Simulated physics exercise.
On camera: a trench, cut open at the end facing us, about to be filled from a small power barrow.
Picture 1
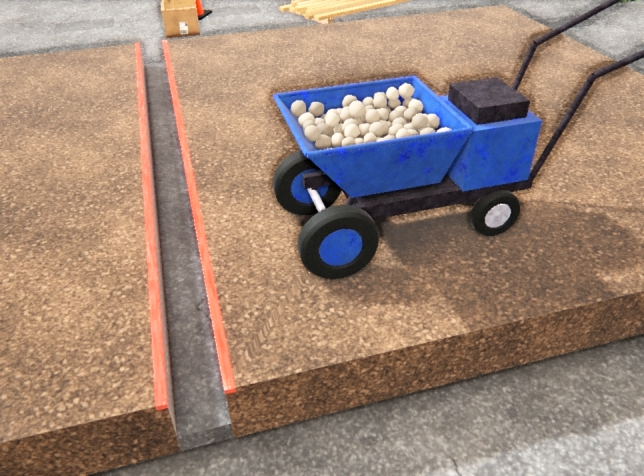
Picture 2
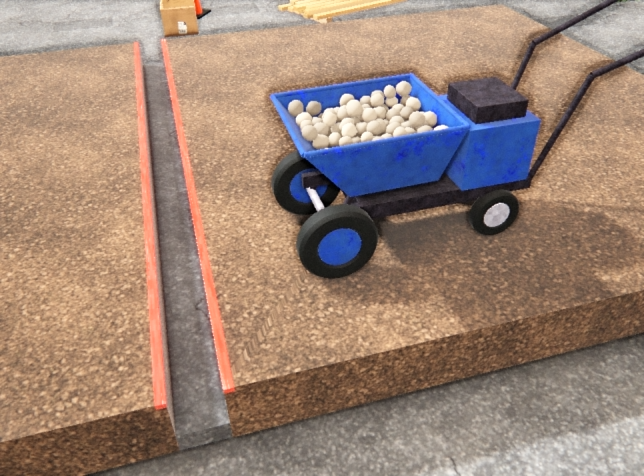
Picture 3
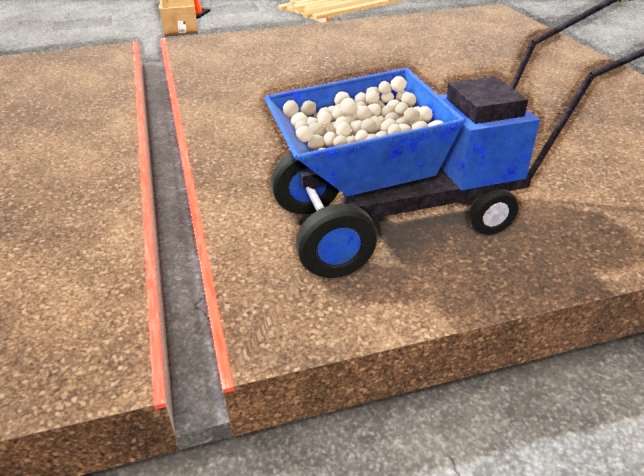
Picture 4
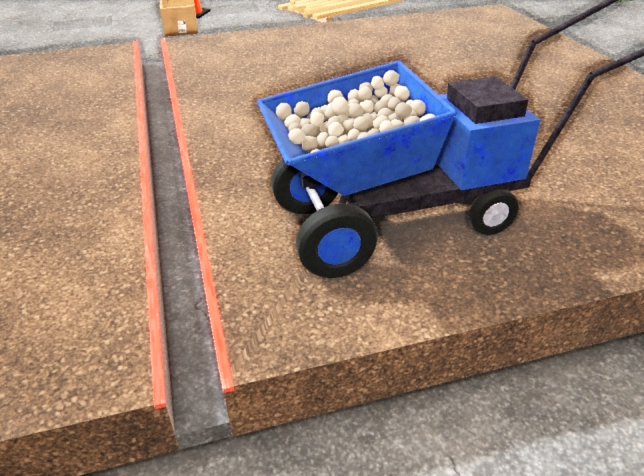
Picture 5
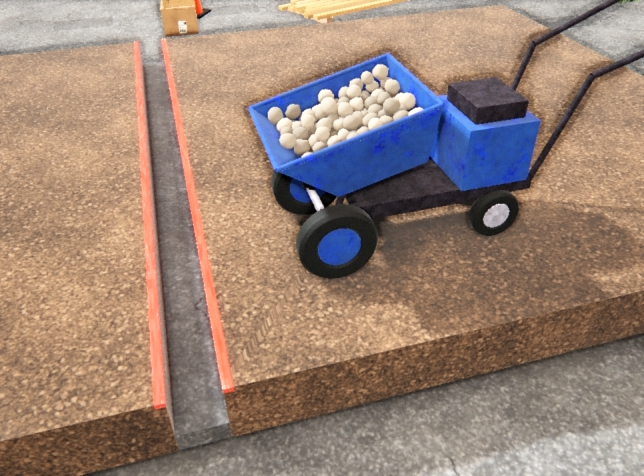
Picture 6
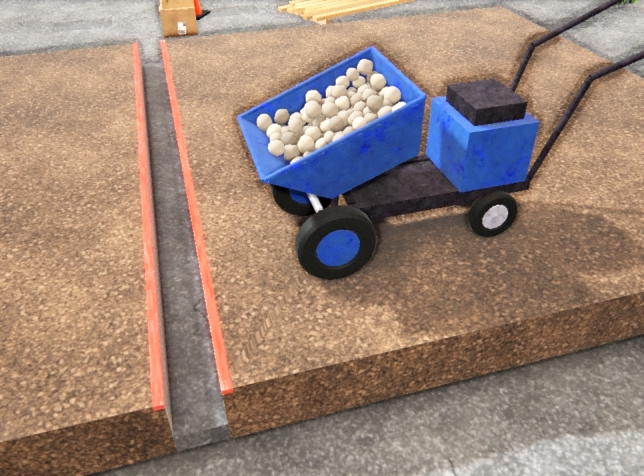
We see a blue power barrow loaded with pale, rounded pebbles standing on brown ground to the right of a narrow, orange-edged trench, as its skip gradually tilts forward toward the left while the wheels stay in place.
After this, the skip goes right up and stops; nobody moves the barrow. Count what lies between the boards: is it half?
The trench ends with more than half of it.
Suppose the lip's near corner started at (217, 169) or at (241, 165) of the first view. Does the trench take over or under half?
The first try: Under half. The second: Less than half.
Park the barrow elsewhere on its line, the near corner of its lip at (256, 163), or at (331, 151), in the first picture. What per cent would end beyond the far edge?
In turn 50 and 0 in a hundred.
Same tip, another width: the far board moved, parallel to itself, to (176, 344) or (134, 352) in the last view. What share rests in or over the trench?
The first gives 50 %, the second 90 %.
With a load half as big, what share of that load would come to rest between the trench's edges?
About 80 per cent.
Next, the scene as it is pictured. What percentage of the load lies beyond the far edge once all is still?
It comes to 5 per cent or so.
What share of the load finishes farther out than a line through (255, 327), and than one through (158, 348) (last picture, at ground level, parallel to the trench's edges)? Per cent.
Near 90 % and 10 %.
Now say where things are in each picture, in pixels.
Lip of the skip near (308, 155), level; top of the load near (373, 117), river pebbles; first edge of the trench near (219, 334); far edge near (157, 348), the trench under half as wide as the skip, and about as deep as wide, in the first picture.
Lip of the skip near (304, 155), tipped barely; top of the load near (379, 114), in the second picture.
Lip of the skip near (298, 158), tipped barely; top of the load near (392, 120), in the third picture.
Lip of the skip near (289, 162), tipped a little; top of the load near (382, 108), in the fourth picture.
Lip of the skip near (277, 170), tipped clearly; top of the load near (385, 99), in the fifth picture.
Lip of the skip near (264, 181), tipped clearly; top of the load near (370, 96); first edge of the trench near (217, 335); far edge near (154, 348), in the sixth picture.
Shortly afterwards, skip tipped steeply; the whole lot in the skip.
Next, skip tipped right over; near half in the skip; a little short of the trench; near a third in or heaped over the trench; only a few beyond it; only a few falling.
Some moments later, skip tipped right over; a little in the skip; a little short of the trench; the bulk in or heaped over the trench; a little beyond it.
In the end, skip tipped right over; a little in the skip; a little short of the trench; the bulk in or heaped over the trench; a little beyond it.
